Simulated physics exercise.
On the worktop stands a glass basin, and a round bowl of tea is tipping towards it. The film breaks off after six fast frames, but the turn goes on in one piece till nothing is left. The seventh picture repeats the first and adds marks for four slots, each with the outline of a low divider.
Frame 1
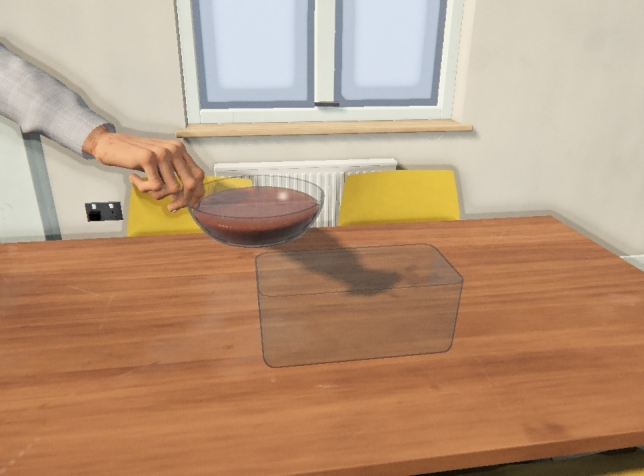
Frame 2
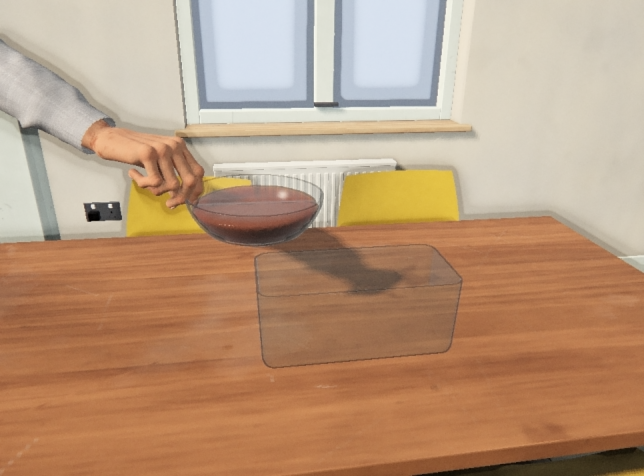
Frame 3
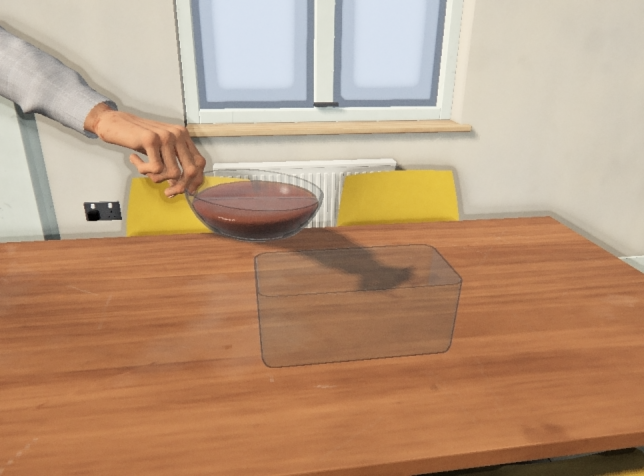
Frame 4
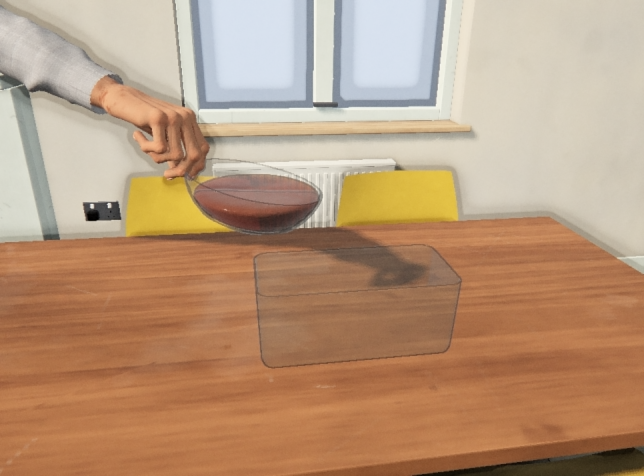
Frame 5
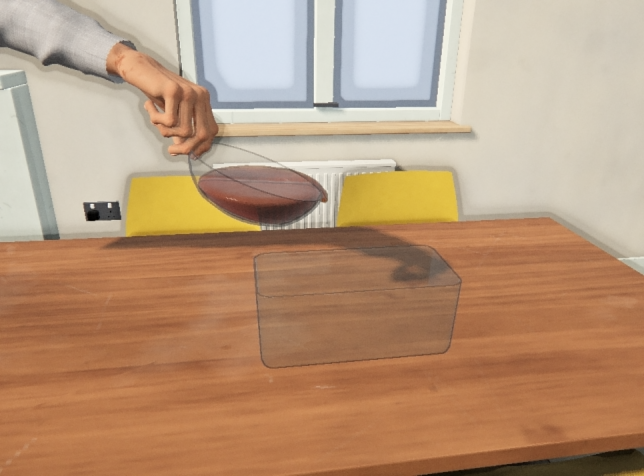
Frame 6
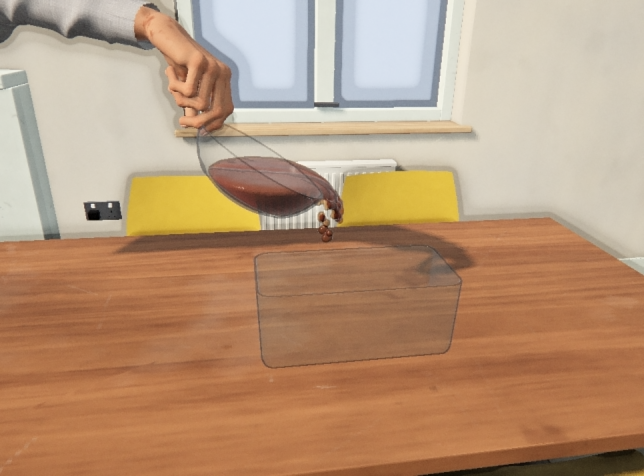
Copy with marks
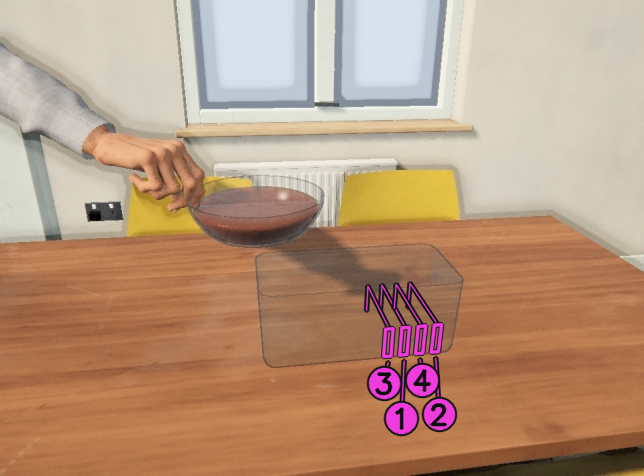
A hand in a grey sleeve, reaching in from the left, holds a clear round bowl of reddish-brown liquid above a wooden table, seen from slightly above by a still camera. A clear rectangular basin stands empty below, with yellow chairs, a white radiator and a window behind. The hand rises and shifts right, tilting the bowl rightward until liquid slips over its lip in a short, broken stream.
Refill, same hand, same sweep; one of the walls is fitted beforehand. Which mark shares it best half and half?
Use slot 1.
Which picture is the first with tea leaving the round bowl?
In picture 5.
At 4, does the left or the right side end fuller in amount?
The left one.
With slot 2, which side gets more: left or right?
The left side.
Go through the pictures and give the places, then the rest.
In the first frame, upright, lip at (322, 191); basin from (263, 364) to (451, 347); nothing has left yet.
In the second frame, upright, lip at (321, 191); nothing has left yet.
In the third frame, tipped about 6°, lip at (321, 191); nothing has left yet.
In the fourth frame, tipped about 13°, lip at (320, 191); nothing has left yet.
In the fifth frame, tipped about 22°, lip at (321, 192); tea is over the lip, down to (323, 196).
In the sixth frame, tipped about 33°, lip at (321, 192); tea is over the lip, down to (324, 236).
In magenta, 1 at (404, 360); 2 at (435, 357); 3 at (388, 362); 4 at (420, 359).
With 1, about 49 % ends left of the wall and 48 % right of it; 3 % is lost outside.
With 2, about 89 % ends left of the wall and 5 % right of it; 6 % is lost outside.
With 3, about 25 % ends left of the wall and 72 % right of it; 3 % is lost outside.
With 4, about 77 % ends left of the wall and 20 % right of it; 3 % is lost outside.
